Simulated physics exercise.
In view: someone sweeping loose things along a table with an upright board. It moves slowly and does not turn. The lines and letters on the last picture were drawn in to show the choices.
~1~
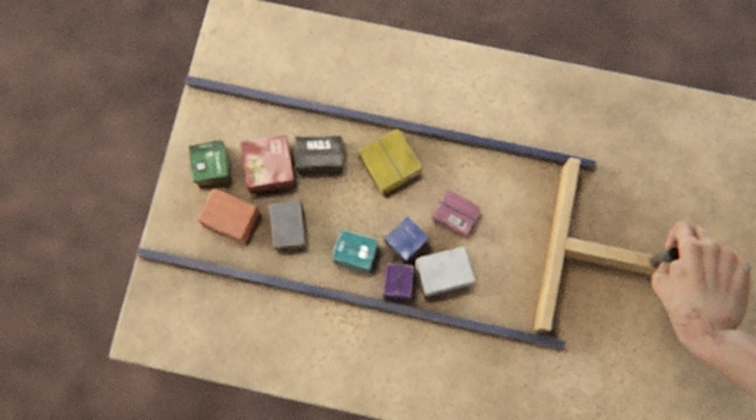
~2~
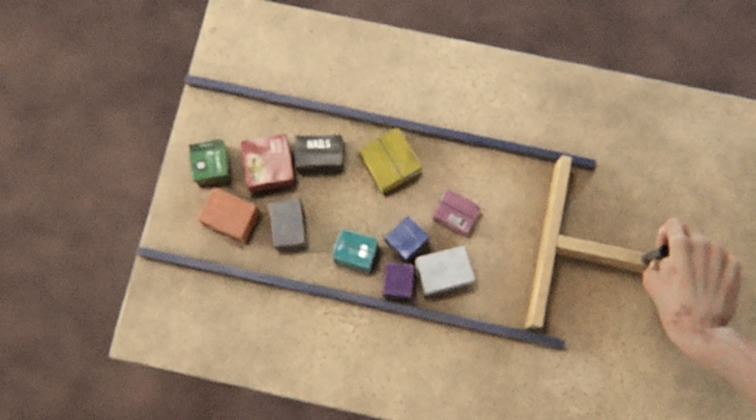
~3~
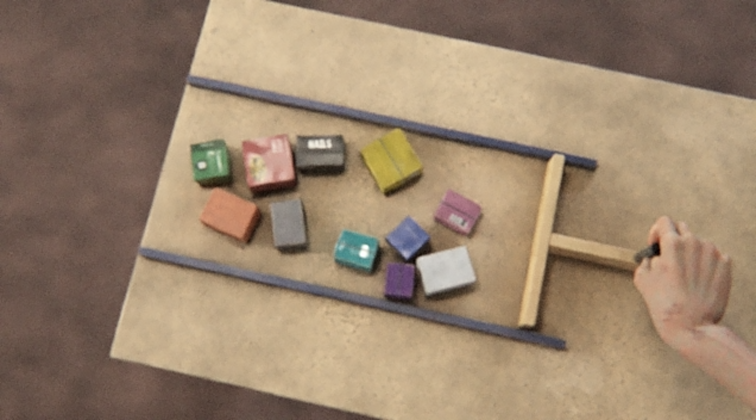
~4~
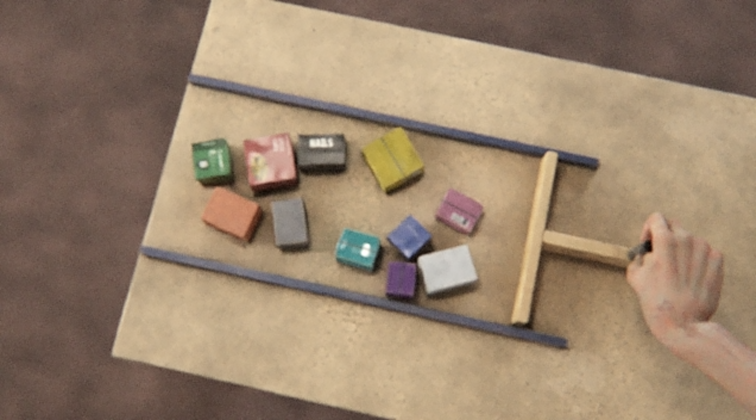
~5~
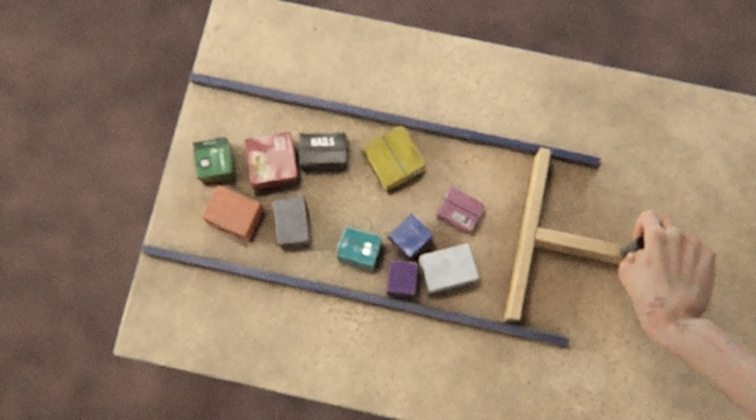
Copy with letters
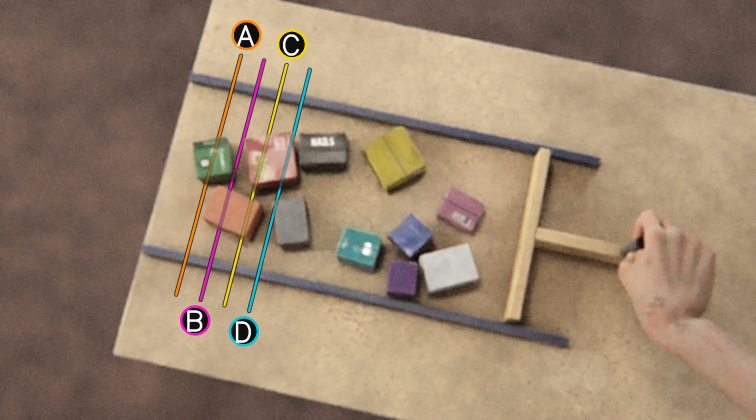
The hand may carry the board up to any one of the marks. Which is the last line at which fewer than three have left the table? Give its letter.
No farther than D.
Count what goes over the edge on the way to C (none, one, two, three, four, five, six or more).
In all, four.
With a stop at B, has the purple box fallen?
No.
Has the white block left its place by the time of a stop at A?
Yes.
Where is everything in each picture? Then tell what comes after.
The first frame shows turquoise box (355, 251); white block (444, 272); purple box (398, 282).
The second frame shows board (553, 240); black box (320, 154).
The third frame shows board (545, 238); grey block (289, 225).
The fourth frame shows board (538, 235); pink box (459, 212).
The fifth frame shows board (531, 232); green box (214, 161); orange block (233, 213); turquoise box (359, 248).
On the marked copy, A at (210, 171); B at (233, 176); C at (256, 181); D at (280, 187).
Following D. Soon after the start, board (440, 213); purple box (357, 269); white block (394, 255).
Later, board (350, 193); green box (197, 163); orange block (189, 218).
In the end, board (281, 178); green box over the edge; orange block over the edge; two fallen.
As for the rest, A drops eight; B drops six; C drops four.
